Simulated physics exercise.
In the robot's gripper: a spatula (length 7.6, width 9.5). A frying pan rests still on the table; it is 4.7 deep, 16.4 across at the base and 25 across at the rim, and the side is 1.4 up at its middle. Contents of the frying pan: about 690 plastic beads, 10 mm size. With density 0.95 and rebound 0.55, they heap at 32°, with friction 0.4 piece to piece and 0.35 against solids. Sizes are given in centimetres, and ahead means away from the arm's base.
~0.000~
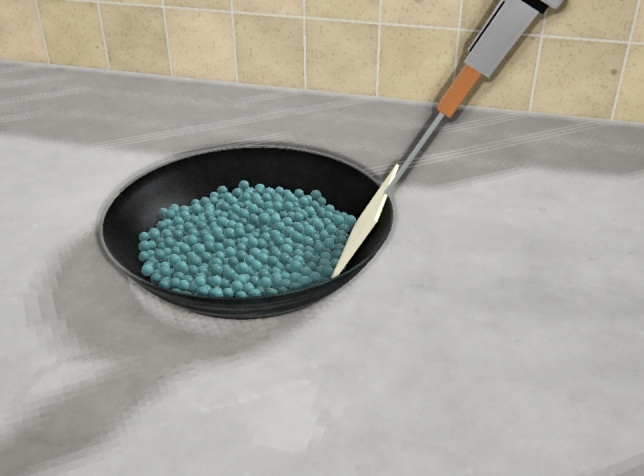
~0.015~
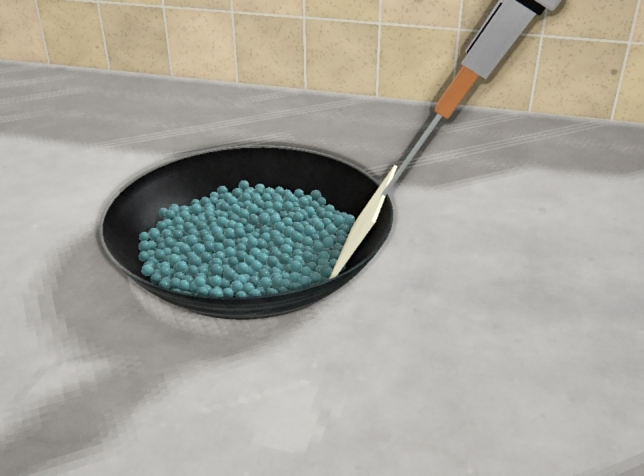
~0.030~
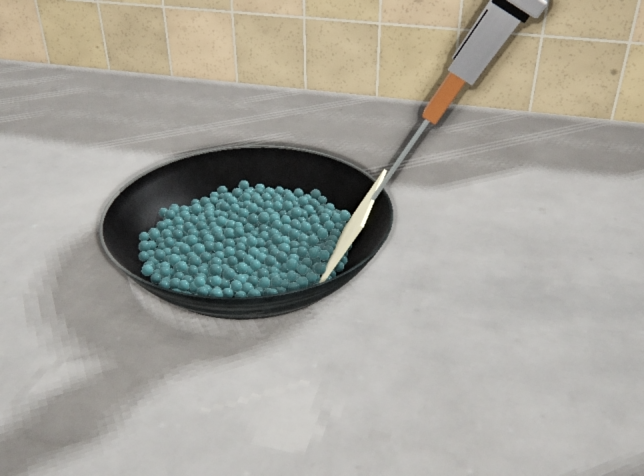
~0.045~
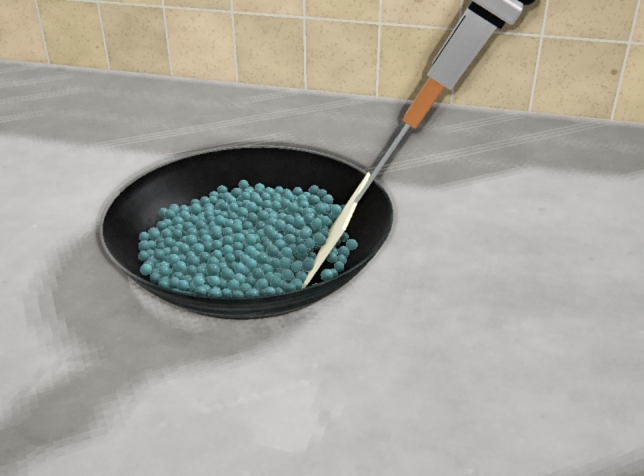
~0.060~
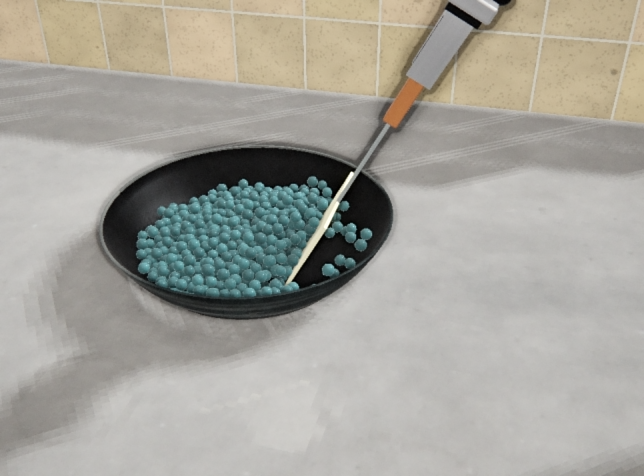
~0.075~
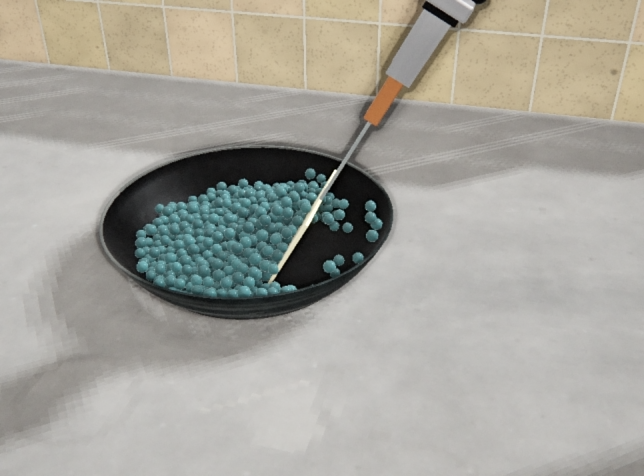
At first, a robot gripper holds a spatula still against the right side of a black frying pan heaped with teal beads. Then the spatula sweeps left through the beads, pushing them into a taller pile, while some slip behind the blade and scatter across the bared right side of the unmoving pan.
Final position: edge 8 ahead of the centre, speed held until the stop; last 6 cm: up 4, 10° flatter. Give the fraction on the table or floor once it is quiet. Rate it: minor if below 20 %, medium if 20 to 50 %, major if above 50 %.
Rating: Medium.
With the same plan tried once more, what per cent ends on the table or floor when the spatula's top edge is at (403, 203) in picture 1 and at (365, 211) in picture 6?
Roughly 15 percent ends up there.
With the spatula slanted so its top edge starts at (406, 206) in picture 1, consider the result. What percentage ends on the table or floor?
Spill: Approx. 25 per cent.
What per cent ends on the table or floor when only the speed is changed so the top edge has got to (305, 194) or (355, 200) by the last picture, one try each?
Roughly 30 and 10 percent.
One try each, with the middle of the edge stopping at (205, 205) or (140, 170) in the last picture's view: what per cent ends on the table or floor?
Around 10 per cent for the first try and 40 per cent for the second.
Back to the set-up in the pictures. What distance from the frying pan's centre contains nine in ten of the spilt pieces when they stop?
About 65 cm.
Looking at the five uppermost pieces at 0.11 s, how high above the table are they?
Height: Some 10 cm.
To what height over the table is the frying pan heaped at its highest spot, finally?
Height at rest: Roughly 4.5 cm.
After 0.11 s, sloping 62°, highest piece 12 above the table; 687 in the frying pan, 4 on the blade or in flight.
After 0.15 s, sloping 58°, highest piece 15 above the table; 685 in the frying pan, 6 on the blade or in flight.
After 0.37 s, sloping 52°, highest piece 10 above the table; 488 in the frying pan, 131 on the table or floor, 72 on the blade or in flight.
After 1.42 s, sloping 52°, highest piece 4 above the table; 488 in the frying pan, 203 on the table or floor.
At rest, 488 in the frying pan, 203 on the table or floor. That is 29 % on the table or floor.
